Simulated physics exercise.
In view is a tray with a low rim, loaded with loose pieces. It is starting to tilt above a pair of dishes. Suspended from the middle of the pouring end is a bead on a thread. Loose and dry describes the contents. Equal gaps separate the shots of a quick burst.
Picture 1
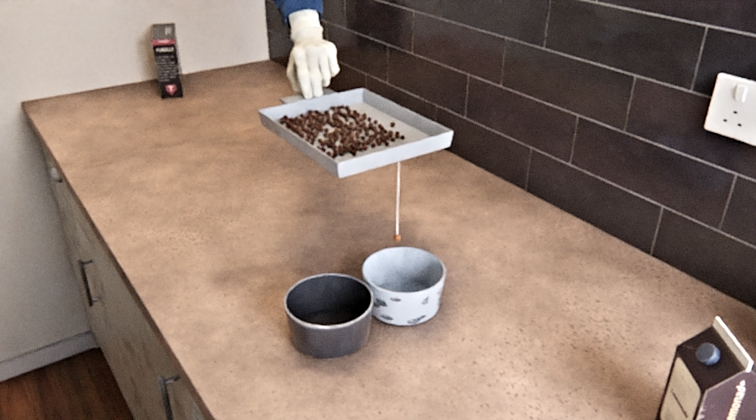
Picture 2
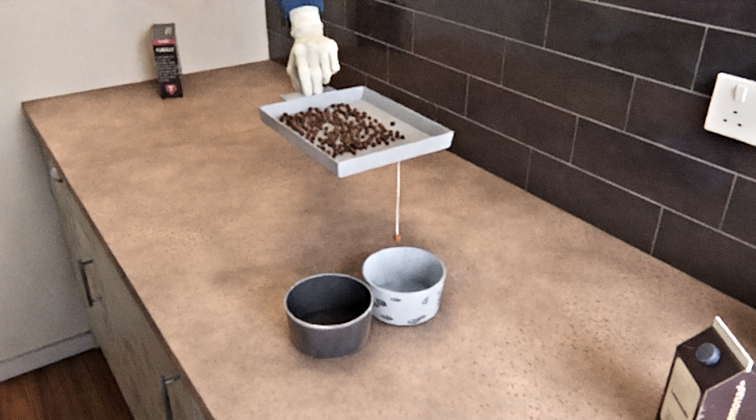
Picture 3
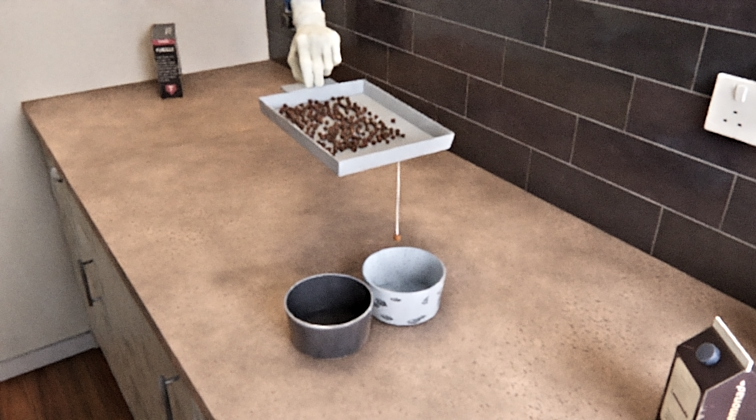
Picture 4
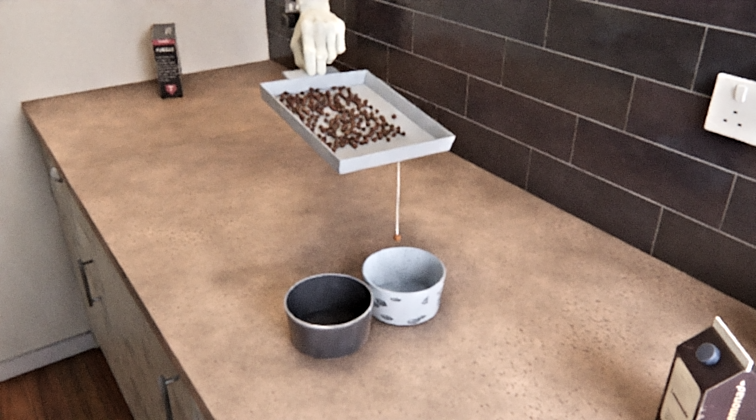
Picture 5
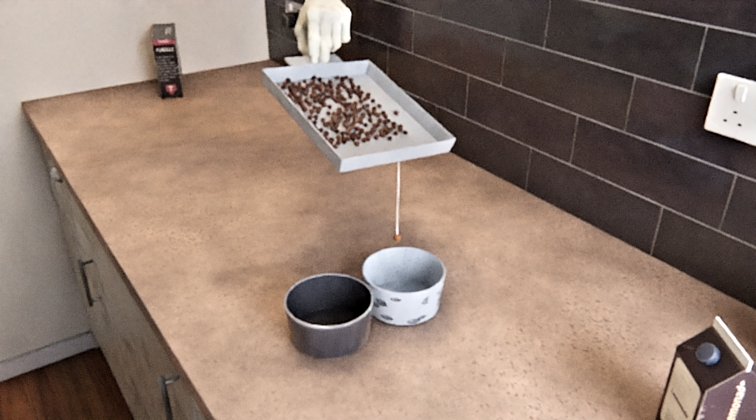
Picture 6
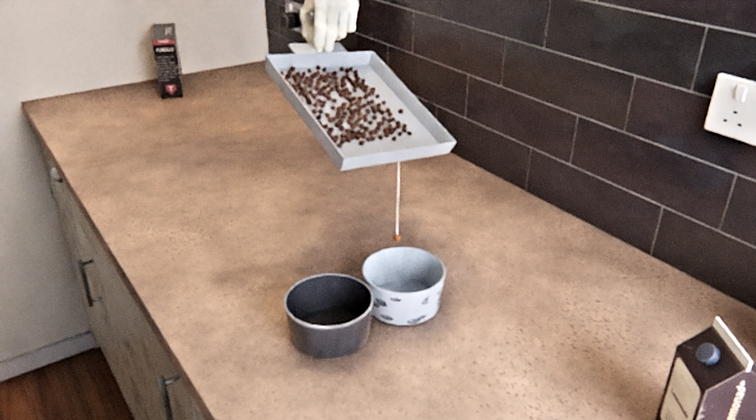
A shallow grey tray of small brown allspice berries starts out level above two bowls on a countertop, a pale gloved hand at its far end. The hand then rises, tilting the tray toward its near edge, the right corner lowest, while the berries loosen and spread slightly.
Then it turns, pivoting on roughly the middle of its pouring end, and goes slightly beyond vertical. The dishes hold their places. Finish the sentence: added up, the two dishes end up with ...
... under half of it.
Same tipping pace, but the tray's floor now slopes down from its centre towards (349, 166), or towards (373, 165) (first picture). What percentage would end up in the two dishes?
The first try gives close to 20 per cent, the second close to 70 per cent.
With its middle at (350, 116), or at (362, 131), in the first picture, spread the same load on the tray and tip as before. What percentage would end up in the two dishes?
About 0 %, then about 10 %.
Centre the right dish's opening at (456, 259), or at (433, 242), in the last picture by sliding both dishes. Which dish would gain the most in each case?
First try: The right-side dish; second try: The right-side dish.
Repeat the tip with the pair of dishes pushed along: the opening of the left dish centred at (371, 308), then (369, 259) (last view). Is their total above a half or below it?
At place one not up to half; at place two in excess of half.
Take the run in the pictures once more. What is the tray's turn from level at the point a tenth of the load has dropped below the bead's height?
Roughly 80 degrees of tilt.
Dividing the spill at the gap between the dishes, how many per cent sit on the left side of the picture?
About 0 per cent.
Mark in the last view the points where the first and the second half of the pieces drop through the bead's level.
(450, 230), then (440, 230).
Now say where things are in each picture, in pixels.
The first frame shows corners of the pouring end at (339, 162) and (450, 131), level; middle of the load at (336, 131), allspice berries; left dish at (353, 337); right dish at (428, 303); bead on its thread at (397, 238).
The second frame shows corners of the pouring end at (339, 161) and (450, 132), level; middle of the load at (336, 129).
The third frame shows corners of the pouring end at (340, 160) and (451, 133), tipped barely, lowest at the right corner; middle of the load at (337, 124).
The fourth frame shows corners of the pouring end at (342, 159) and (452, 136), tipped a little, lowest at the right corner; middle of the load at (337, 117).
The fifth frame shows corners of the pouring end at (343, 157) and (453, 138), tipped clearly, lowest at the right corner; middle of the load at (340, 110).
The sixth frame shows corners of the pouring end at (345, 156) and (453, 141), tipped clearly, lowest at the right corner; middle of the load at (344, 105), about two thirds on the move; left dish at (353, 337); right dish at (428, 303).
Soon after the last picture, tray tipped steeply; nearly all on the tray; a stray few outside both; a small part in the air.
A little later, tray tipped past a quarter turn; about two thirds on the tray; a stray few in the right dish; about a quarter outside both; a small part in the air.
Later still, tray tipped past a quarter turn; a small part in the right dish; most outside both.
At rest, tray tipped past a quarter turn; none in the left dish; a small part in the right dish; most outside both.
